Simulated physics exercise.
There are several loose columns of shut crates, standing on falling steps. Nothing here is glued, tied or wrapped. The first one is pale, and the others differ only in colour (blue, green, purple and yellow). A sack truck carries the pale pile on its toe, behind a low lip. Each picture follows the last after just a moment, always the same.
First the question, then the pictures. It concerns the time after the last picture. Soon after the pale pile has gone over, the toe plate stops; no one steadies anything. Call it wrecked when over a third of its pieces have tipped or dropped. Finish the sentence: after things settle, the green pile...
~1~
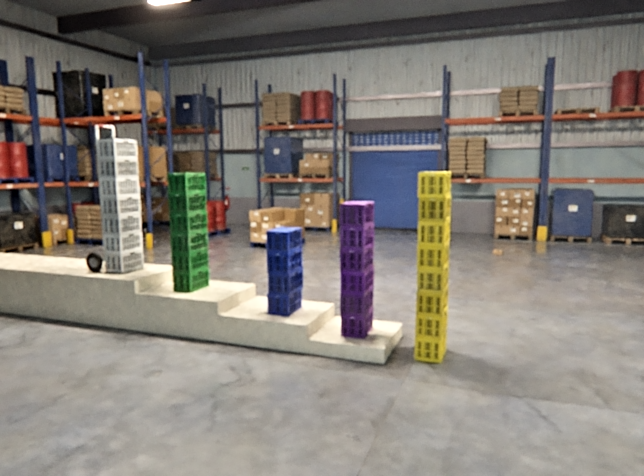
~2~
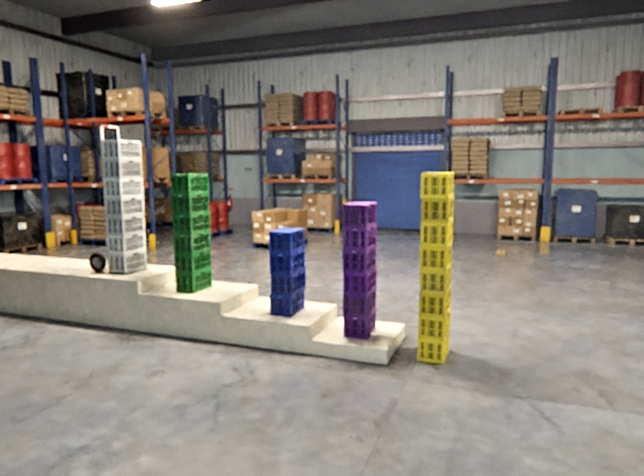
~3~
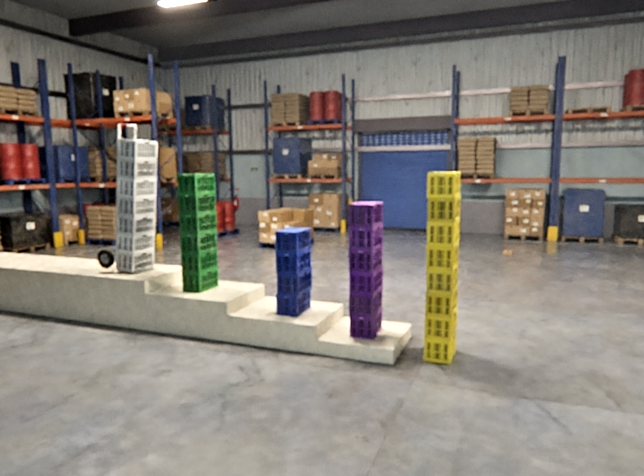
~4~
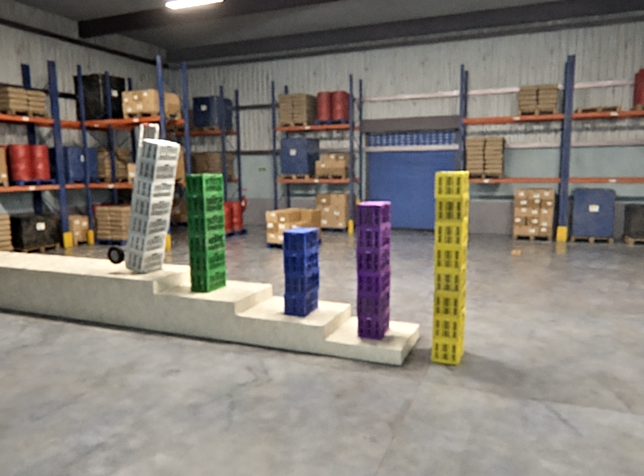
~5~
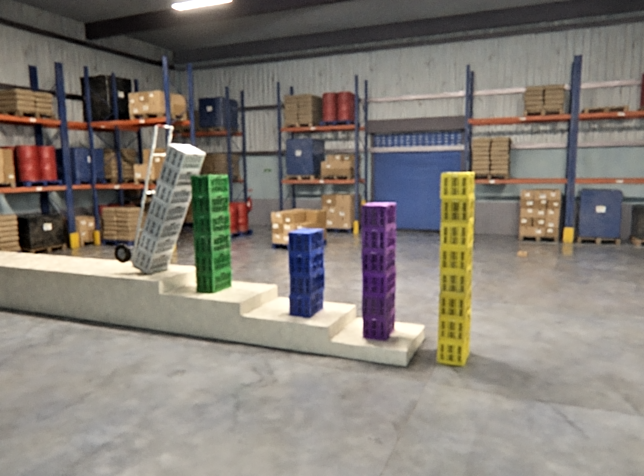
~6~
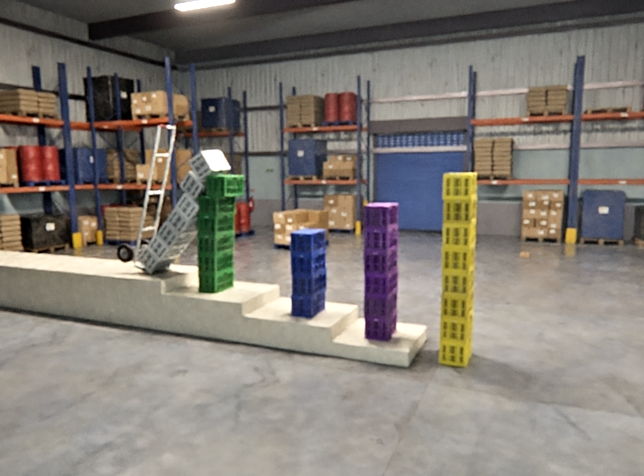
It is knocked down.
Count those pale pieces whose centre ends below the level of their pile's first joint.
The number is 7.
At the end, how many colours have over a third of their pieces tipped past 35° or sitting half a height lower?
The tally is 4.
Soon after the last picture, 7 of the pale pile down; none of the 6 green crates down (0 of 24 in all colours); top green crate leaning clearly, half its height lower.
A little later, 7 of the pale pile down; 5 of the 6 green crates down (5 of 24 in all colours); top green crate leaning steeply, some three heights lower; top blue crate leaning a little.
Later still, 7 of the pale pile down; 5 of the 6 green crates down (14 of 24 in all colours); top green crate leaning well over, some four heights lower; top blue crate leaning well over, some two heights lower.
After that, 7 of the pale pile down; 5 of the 6 green crates down (21 of 24 in all colours); top green crate leaning well over, some four heights lower; top purple crate on its side.
At rest, 7 of the pale pile down; 5 of the 6 green crates down (21 of 24 in all colours); top green crate leaning well over, some four heights lower; top blue crate on its side. As the last picture would show them, middles, top green crate near (309, 279), top blue crate near (434, 317).
